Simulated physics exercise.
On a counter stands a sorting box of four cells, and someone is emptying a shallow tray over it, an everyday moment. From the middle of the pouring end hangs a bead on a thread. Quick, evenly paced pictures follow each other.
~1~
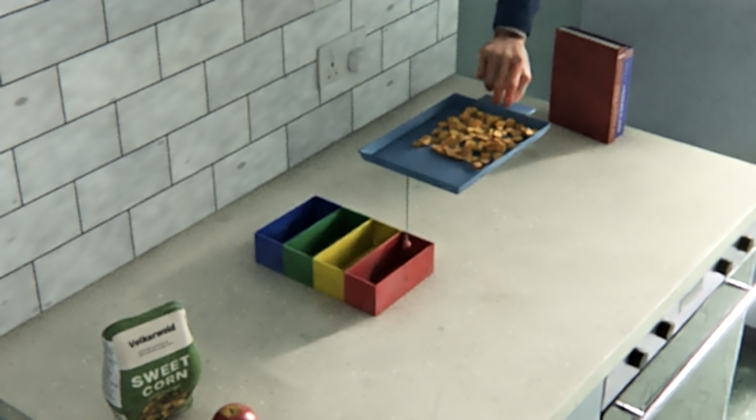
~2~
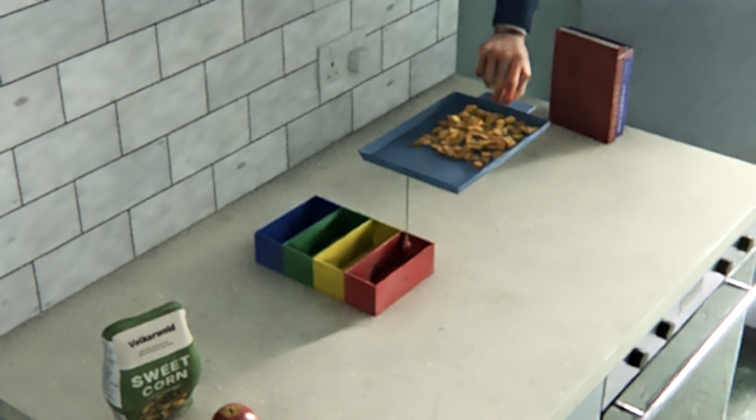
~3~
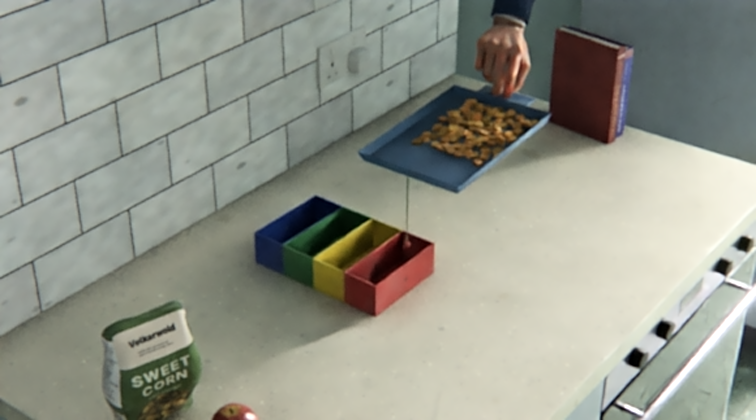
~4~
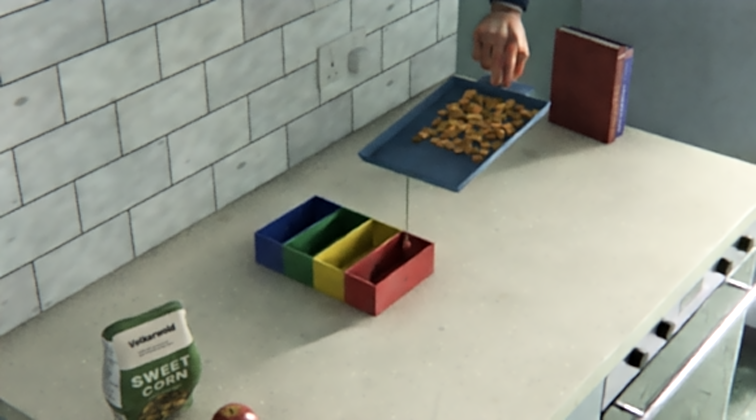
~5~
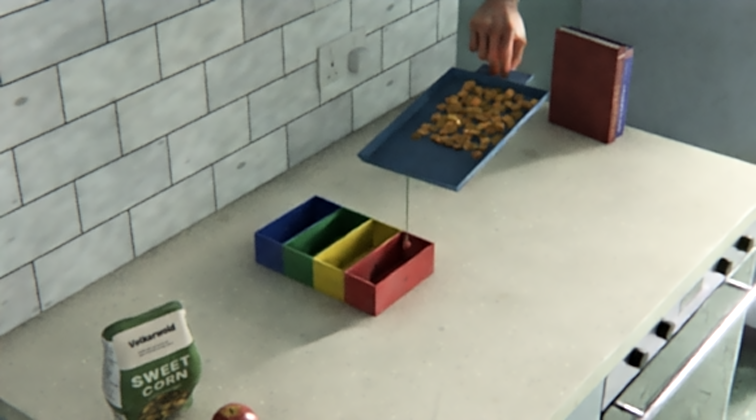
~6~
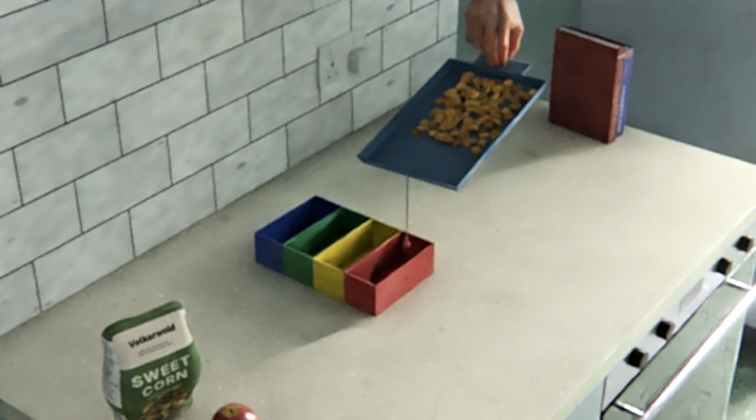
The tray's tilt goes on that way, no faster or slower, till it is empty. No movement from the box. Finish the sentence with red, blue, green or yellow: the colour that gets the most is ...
... Yellow.
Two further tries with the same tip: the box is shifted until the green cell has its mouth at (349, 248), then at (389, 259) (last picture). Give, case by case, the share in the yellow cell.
Close to 40 in a hundred first, close to 10 in a hundred second.
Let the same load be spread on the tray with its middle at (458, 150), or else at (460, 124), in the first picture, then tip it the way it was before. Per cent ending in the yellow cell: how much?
That would be 40 per cent, and then 60 per cent.
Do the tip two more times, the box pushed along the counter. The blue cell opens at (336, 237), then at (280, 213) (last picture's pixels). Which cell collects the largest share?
The cell in green, then the red cell.
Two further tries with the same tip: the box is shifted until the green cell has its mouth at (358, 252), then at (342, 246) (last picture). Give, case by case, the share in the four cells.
Roughly 100 per cent, then roughly 100 per cent.
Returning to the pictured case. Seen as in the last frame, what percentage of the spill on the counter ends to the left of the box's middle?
About 20 per cent.
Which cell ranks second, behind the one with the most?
The second spot goes to the red cell.
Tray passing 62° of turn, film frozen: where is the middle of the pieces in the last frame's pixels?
Look close to (385, 169) in the last picture.
Soon after the last picture, tray tipped steeply; about two thirds on the tray; a stray few in the yellow cell; a stray few in the green cell; about a third falling or outside the box.
A little later, tray tipped past a quarter turn; a stray few on the tray; about a third in the yellow cell; about a quarter in the red cell; a small part in the green cell; about a quarter falling or outside the box.
Later still, tray tipped past a quarter turn; about half in the yellow cell; about a third in the red cell; a small part in the green cell; a small part falling or outside the box.
At rest, tray tipped past a quarter turn; about half in the yellow cell; about a third in the red cell; a small part in the green cell; none in the blue cell; a small part outside the box.
